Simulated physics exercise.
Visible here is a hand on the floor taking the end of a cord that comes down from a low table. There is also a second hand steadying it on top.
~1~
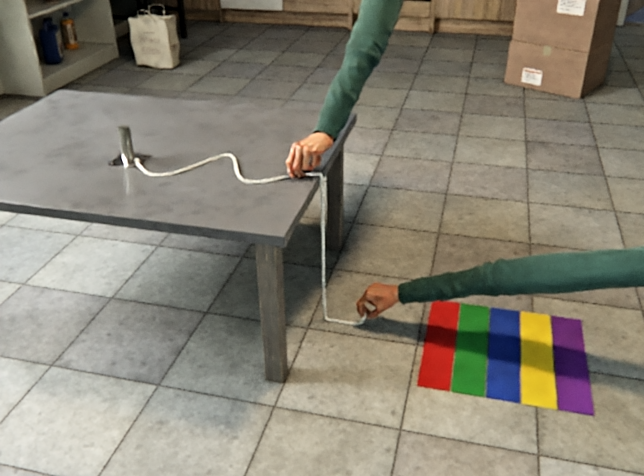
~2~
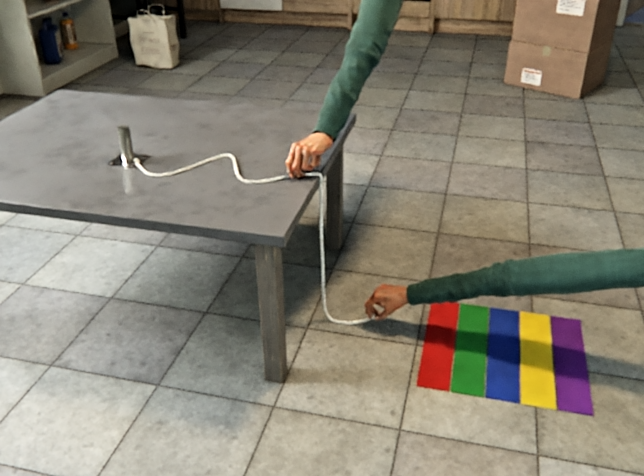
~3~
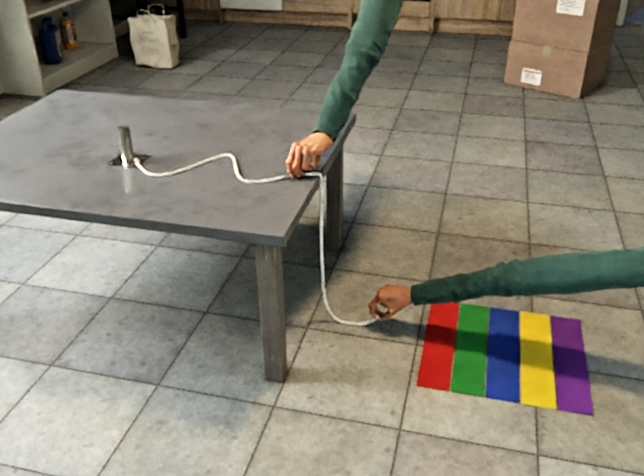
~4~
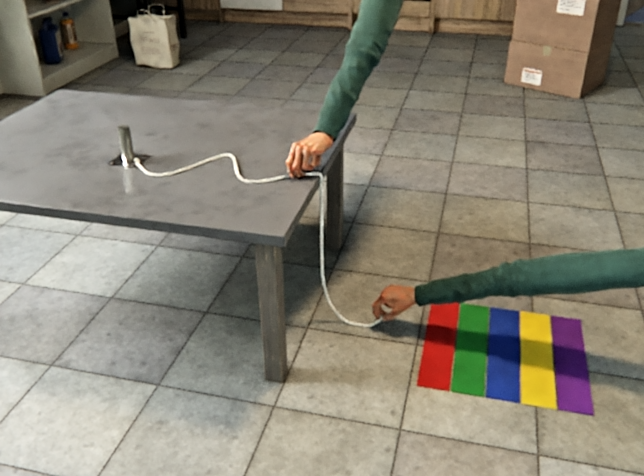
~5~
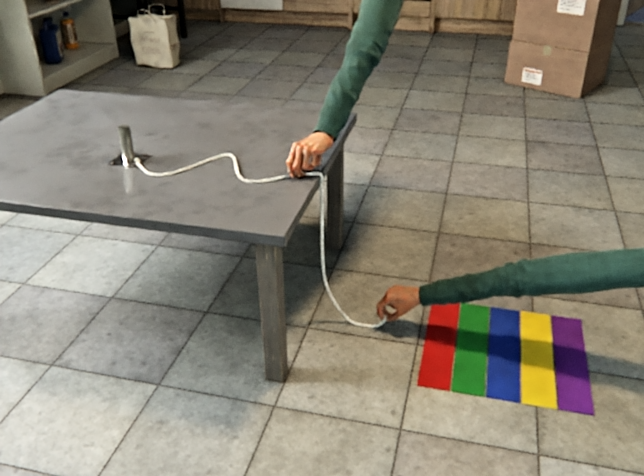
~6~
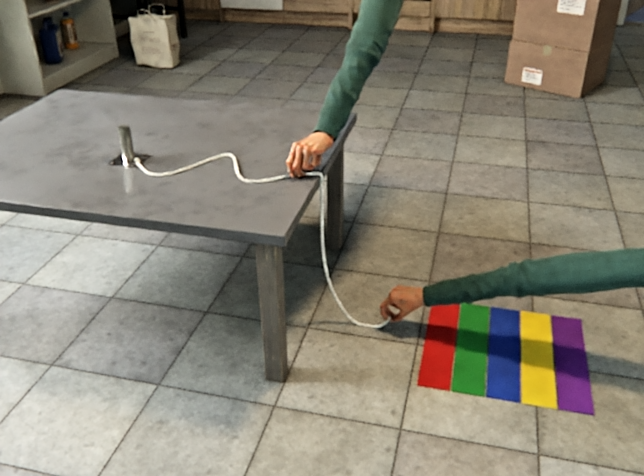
A hand in a green sleeve presses a white cord to the edge of a low grey table, seen from above on a grey tiled floor. The cord runs from a short post on the tabletop and hangs down to another green-sleeved hand, left of red, green, blue, yellow and purple stripes. The lower hand draws the cord's end slightly right while all else stays still.
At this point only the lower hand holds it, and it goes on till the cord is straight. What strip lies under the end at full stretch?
The purple one.
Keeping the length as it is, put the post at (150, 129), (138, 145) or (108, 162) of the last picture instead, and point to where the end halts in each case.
Roughly (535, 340), then (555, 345), then (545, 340).
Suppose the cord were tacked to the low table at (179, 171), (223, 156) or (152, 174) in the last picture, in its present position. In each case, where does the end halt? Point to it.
Try by try, around (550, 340), (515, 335) and (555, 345).
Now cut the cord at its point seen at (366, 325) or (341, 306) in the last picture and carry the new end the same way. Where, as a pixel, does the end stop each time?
First (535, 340), then (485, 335).
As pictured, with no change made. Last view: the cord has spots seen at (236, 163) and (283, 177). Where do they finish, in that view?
End: (282, 172) and then (356, 204).
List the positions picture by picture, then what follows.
End (366, 315); red (436, 370); green (469, 376); blue (503, 381); yellow (539, 387); purple (574, 393), in the first frame.
End (374, 317); cord through (147, 173) (214, 159) (243, 181) (318, 177) (322, 244) (324, 304), in the second frame.
End (378, 317), in the third frame.
End (381, 318); cord through (147, 173) (214, 159) (244, 180) (318, 176) (322, 244) (330, 304), in the fourth frame.
End (385, 318), in the fifth frame.
End (389, 318); cord through (148, 173) (214, 158) (244, 180) (319, 176) (323, 243) (339, 303), in the sixth frame.
Early on, end near (513, 337); over blue.
Midway, end near (550, 342); over yellow.
At the end of the slack, end near (571, 345); over purple. The purple one.
